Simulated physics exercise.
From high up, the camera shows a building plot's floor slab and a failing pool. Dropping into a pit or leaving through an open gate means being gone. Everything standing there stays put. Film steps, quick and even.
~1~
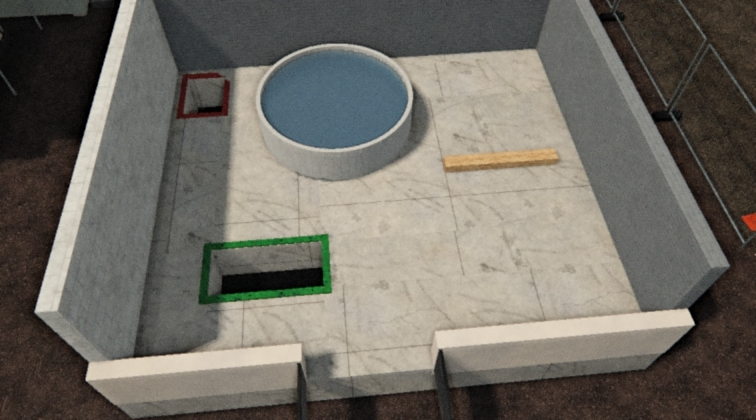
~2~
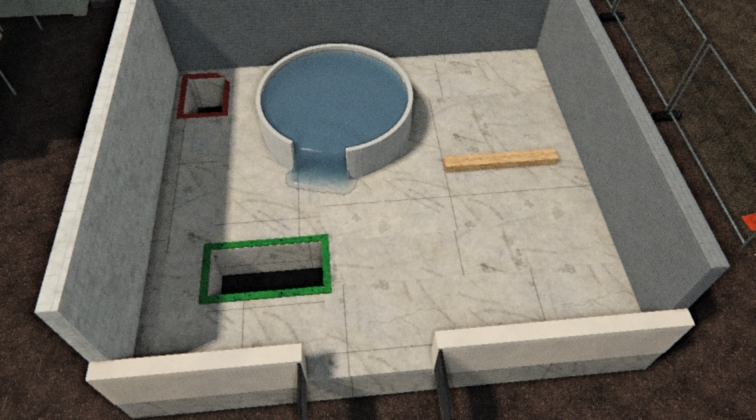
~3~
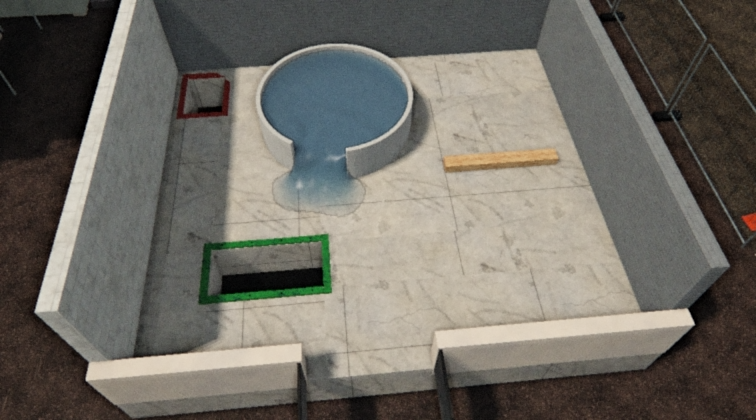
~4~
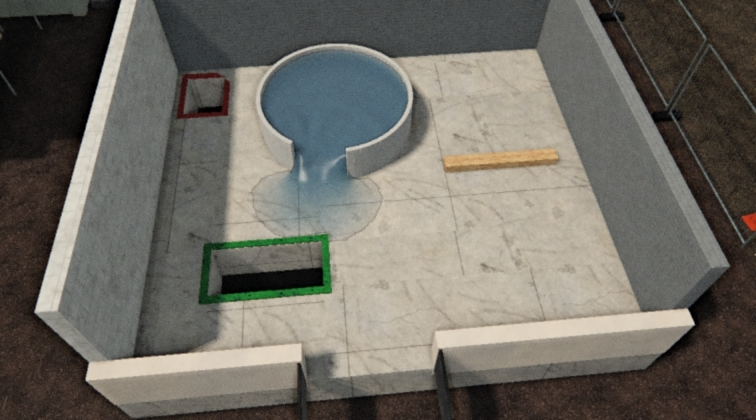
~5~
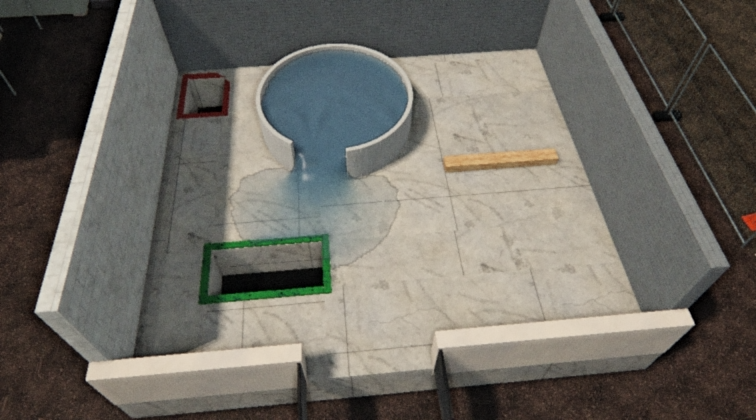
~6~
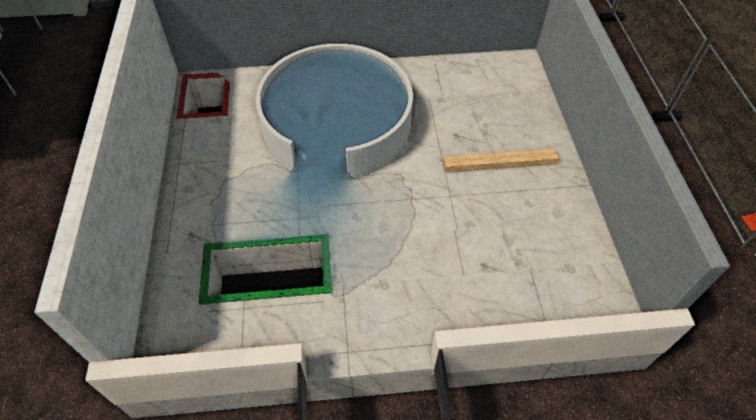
On a walled building plot's pale floor slab, a round pool sat whole and still, then its front wall gave way, and water poured out and spread across the slab around the green-edged pit.
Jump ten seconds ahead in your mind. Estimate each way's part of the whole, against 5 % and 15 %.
In the end I'd say the gate drains a lot - upwards of fifteen per cent. I'd say the green pit drains a lot - upwards of fifteen per cent. I'd say the red pit drains very little - not reaching five per cent.
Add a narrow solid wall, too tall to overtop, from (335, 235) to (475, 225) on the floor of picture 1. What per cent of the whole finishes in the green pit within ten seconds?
About 45 percent goes into the green pit.
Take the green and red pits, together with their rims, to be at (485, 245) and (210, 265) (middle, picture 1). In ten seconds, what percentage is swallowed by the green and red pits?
For green, 0 in a hundred; for red, 25 in a hundred.
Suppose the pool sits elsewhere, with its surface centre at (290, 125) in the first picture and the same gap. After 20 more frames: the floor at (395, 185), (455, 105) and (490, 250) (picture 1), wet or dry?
Unflooded - unflooded - unflooded.
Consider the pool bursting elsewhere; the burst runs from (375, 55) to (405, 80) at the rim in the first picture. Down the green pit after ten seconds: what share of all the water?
Per cent to green: 2.
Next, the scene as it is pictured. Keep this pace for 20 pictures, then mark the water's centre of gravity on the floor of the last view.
About (331, 154).
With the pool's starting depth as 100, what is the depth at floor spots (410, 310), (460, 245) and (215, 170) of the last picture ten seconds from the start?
Estimate: 2, 2, 2 %.
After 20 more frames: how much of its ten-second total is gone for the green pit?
It should be near 55 percent of the ten-second total.
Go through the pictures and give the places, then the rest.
The first frame shows the round pool at (335, 97) is whole and still.
In the second frame, the front is at (352, 186), out from the gap at (320, 168).
In the third frame, the front is at (350, 208), out from the gap at (321, 170).
In the fourth frame, the front is at (345, 235), out from the gap at (321, 170).
In the fifth frame, water pours out at (321, 170) and has run to (333, 264).
In the sixth frame, the front is at (342, 290), out from the gap at (321, 169).
A moment on, water covers 20 % of the floor; the gate 0 %, the green pit 7 %, the red pit 0 %.
Next, water covers 25 % of the floor; the gate 3 %, the green pit 15 %, the red pit 0 %.
Then, water covers 35 % of the floor; the gate 7 %, the green pit 23 %, the red pit 0 %.
Later, water covers 45 % of the floor; the gate 12 %, the green pit 34 %, the red pit 0 %.
In the end, water covers 60 % of the floor; the gate 18 %, the green pit 41 %, the red pit 1 %.
